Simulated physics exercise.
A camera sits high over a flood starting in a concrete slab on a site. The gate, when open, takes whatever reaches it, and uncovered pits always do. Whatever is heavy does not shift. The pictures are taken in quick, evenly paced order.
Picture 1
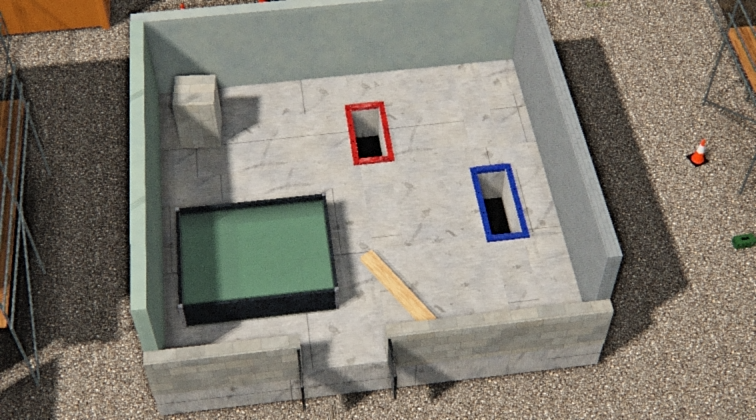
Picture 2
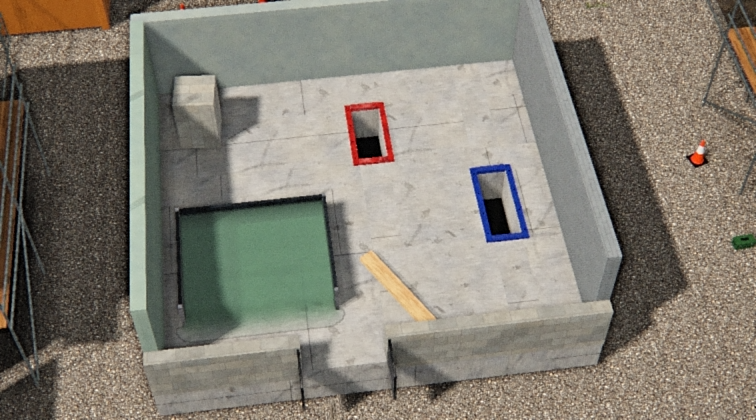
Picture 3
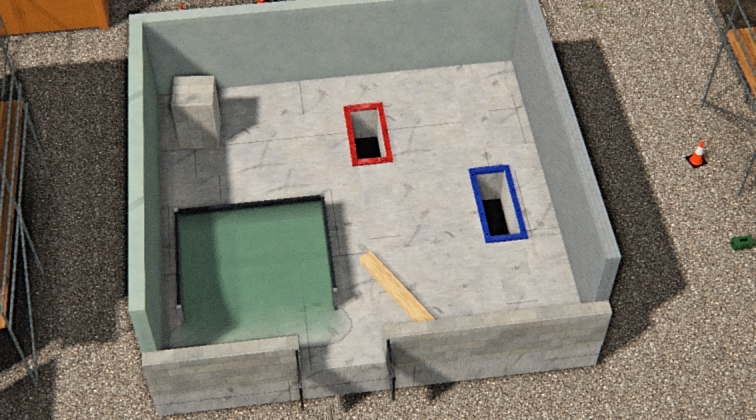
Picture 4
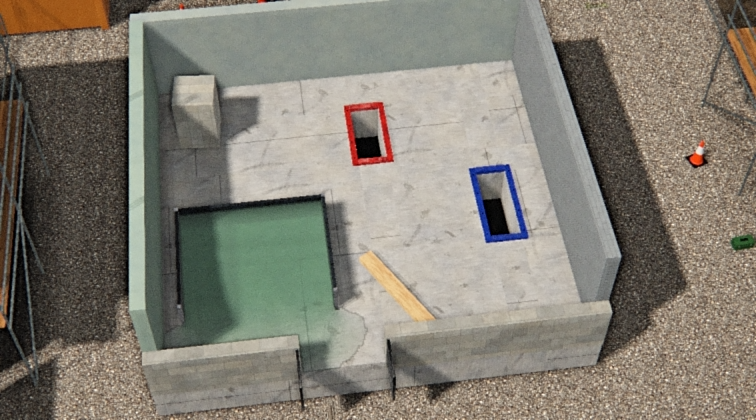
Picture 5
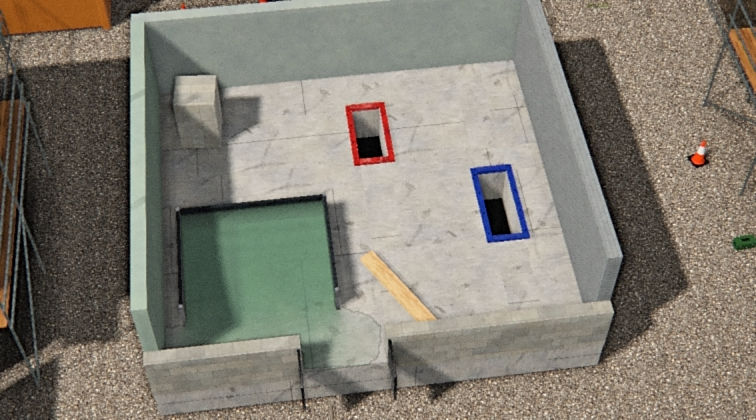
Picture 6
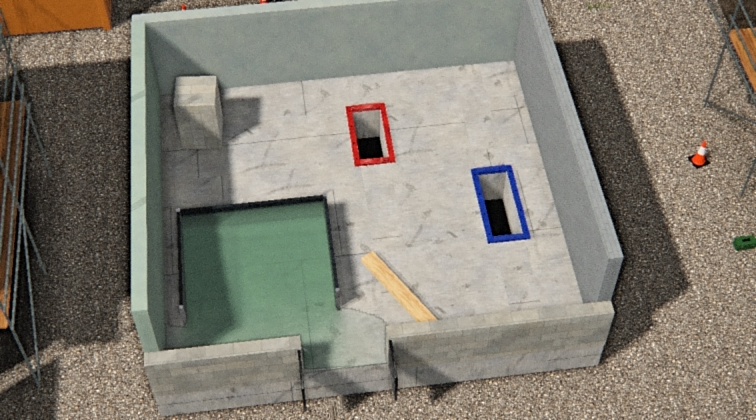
On a walled concrete slab, green water spreading from a black-edged tank toward the front wall, past two framed pits and a plank.
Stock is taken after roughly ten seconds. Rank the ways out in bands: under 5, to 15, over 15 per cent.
In order: The gate pulls in a good deal - past fifteen per cent; the red pit pulls in barely a drop - beneath five per cent; the blue pit pulls in barely a drop - beneath five per cent.
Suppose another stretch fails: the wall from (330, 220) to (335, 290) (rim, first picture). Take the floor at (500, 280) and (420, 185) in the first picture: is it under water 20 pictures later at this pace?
The first ends up soaked, the second ends up soaked.
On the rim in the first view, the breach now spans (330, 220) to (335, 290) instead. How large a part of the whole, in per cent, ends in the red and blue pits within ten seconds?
The red pit gets 0 per cent and the blue pit 10 per cent.
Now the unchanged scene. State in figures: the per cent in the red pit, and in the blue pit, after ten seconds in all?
Roughly 0 and 0 %.
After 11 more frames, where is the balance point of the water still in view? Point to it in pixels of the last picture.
Roughly (250, 305) in the last picture.
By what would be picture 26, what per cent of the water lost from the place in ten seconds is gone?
Log: Around 55 %, estimated.
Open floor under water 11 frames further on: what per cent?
Around 15 percent, give or take.
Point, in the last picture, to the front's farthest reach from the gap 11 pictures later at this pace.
By then the tip should be at about (468, 340).
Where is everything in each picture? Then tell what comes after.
The first picture shows the water tank at (255, 251) is whole and still.
In the second picture, the front is at (183, 335), out from the gap at (260, 310).
In the third picture, the front is at (175, 345), out from the gap at (259, 311).
In the fourth picture, the front is at a hidden place, out from the gap at (260, 311).
In the fifth picture, water pours out at (261, 311) and has run to a hidden place.
In the sixth picture, the front is at a hidden place, out from the gap at (262, 312).
A moment on, water covers 10 % of the floor; the gate 6 %, the red pit 0 %, the blue pit 0 %.
Next, water covers 15 % of the floor; the gate 14 %, the red pit 0 %, the blue pit 0 %.
Then, water covers 25 % of the floor; the gate 22 %, the red pit 0 %, the blue pit 0 %.
Later, water covers 40 % of the floor; the gate 31 %, the red pit 0 %, the blue pit 0 %.
In the end, water covers 60 % of the floor; the gate 41 %, the red pit 0 %, the blue pit 0 %.
